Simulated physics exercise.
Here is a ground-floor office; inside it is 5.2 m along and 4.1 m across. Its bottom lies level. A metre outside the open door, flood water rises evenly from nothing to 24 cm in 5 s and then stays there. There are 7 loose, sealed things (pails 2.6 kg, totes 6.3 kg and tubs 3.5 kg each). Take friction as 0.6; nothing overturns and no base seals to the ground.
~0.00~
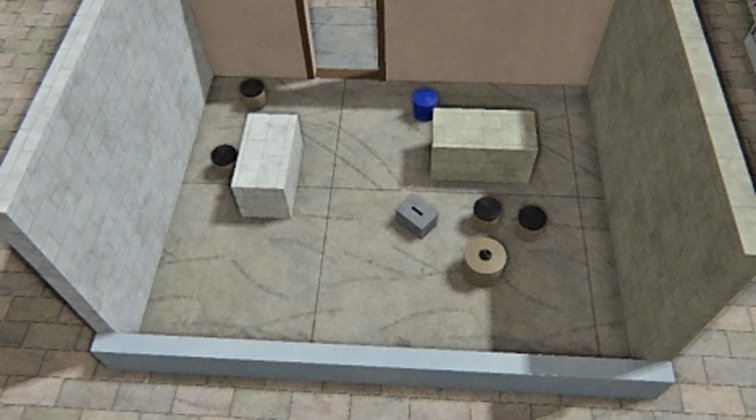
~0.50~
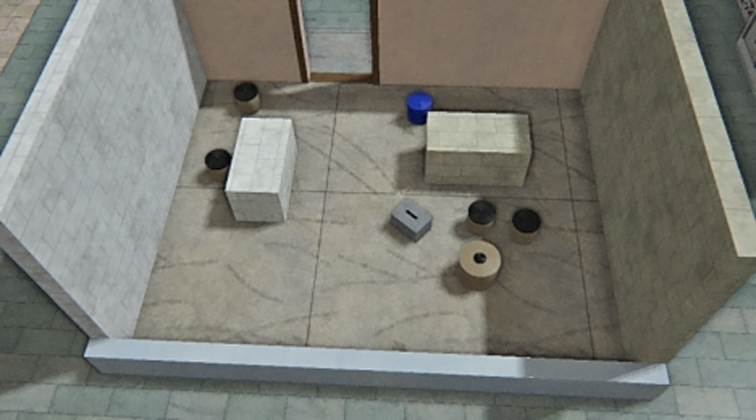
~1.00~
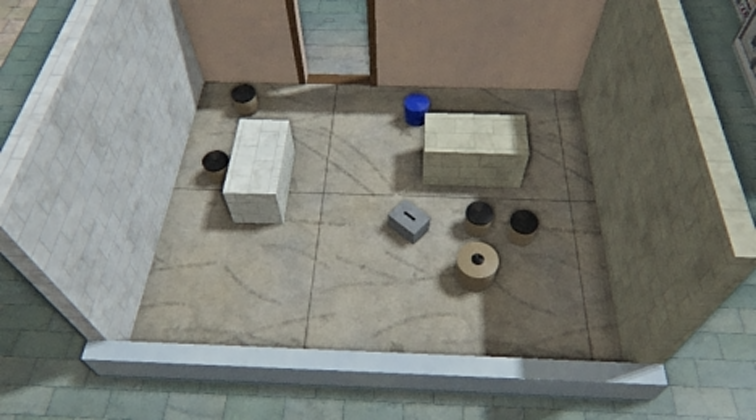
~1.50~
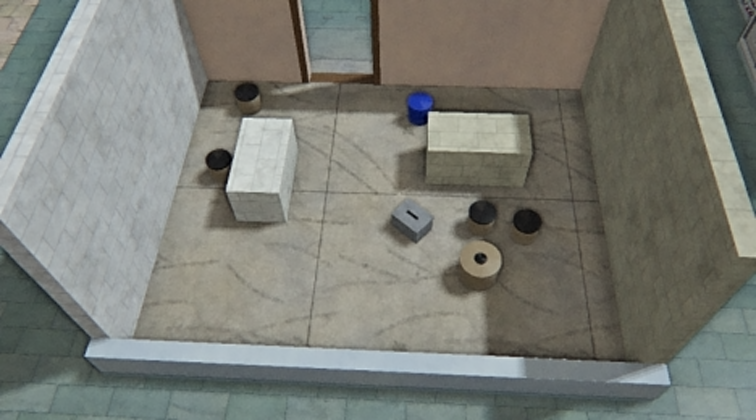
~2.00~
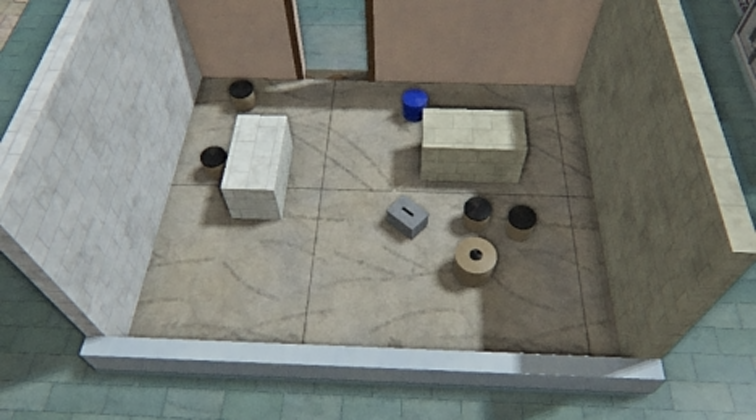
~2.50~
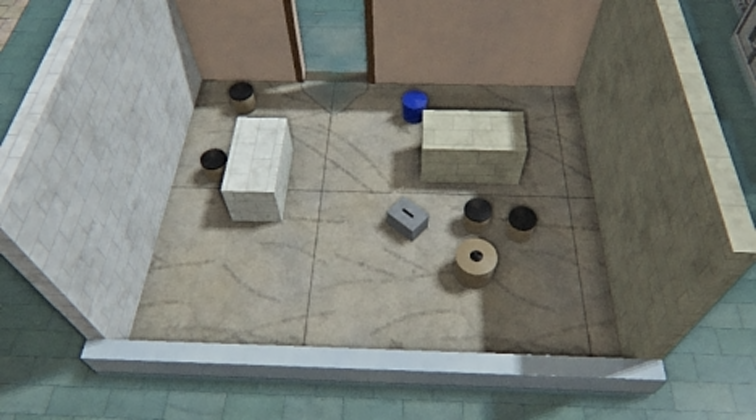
Water spreading over the paving outside a walled room and reaching its open doorway, while the blue pail and tubs stay still.
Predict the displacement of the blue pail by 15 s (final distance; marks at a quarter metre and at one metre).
Blue pail slides a little.
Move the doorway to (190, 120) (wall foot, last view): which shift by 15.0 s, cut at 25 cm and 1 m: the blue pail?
In that case the blue pail travels far.
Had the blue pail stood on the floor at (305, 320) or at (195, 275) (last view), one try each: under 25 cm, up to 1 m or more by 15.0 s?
In that order: It travels far; it moves a short way.
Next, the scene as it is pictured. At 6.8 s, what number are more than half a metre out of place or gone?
I count 0.
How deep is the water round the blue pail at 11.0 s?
Roughly 2 cm.
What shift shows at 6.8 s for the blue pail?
About 0 cm.
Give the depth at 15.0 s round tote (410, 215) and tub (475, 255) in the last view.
About 11 and 8 cm.
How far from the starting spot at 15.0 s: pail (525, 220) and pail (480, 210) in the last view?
In that order: 80 cm, 60 cm.
After 3.5 s the blue pail is near (415, 100), 0.0 m from its start, aground; 0 afloat.
After 6.8 s the blue pail is near (415, 100), 0.0 m from its start, aground; 0 afloat.
After 11.0 s the blue pail is near (415, 100), 0.0 m from its start, aground; 4 afloat.
After 15.0 s the blue pail is near (409, 120), 0.4 m from its start, afloat; 7 afloat.
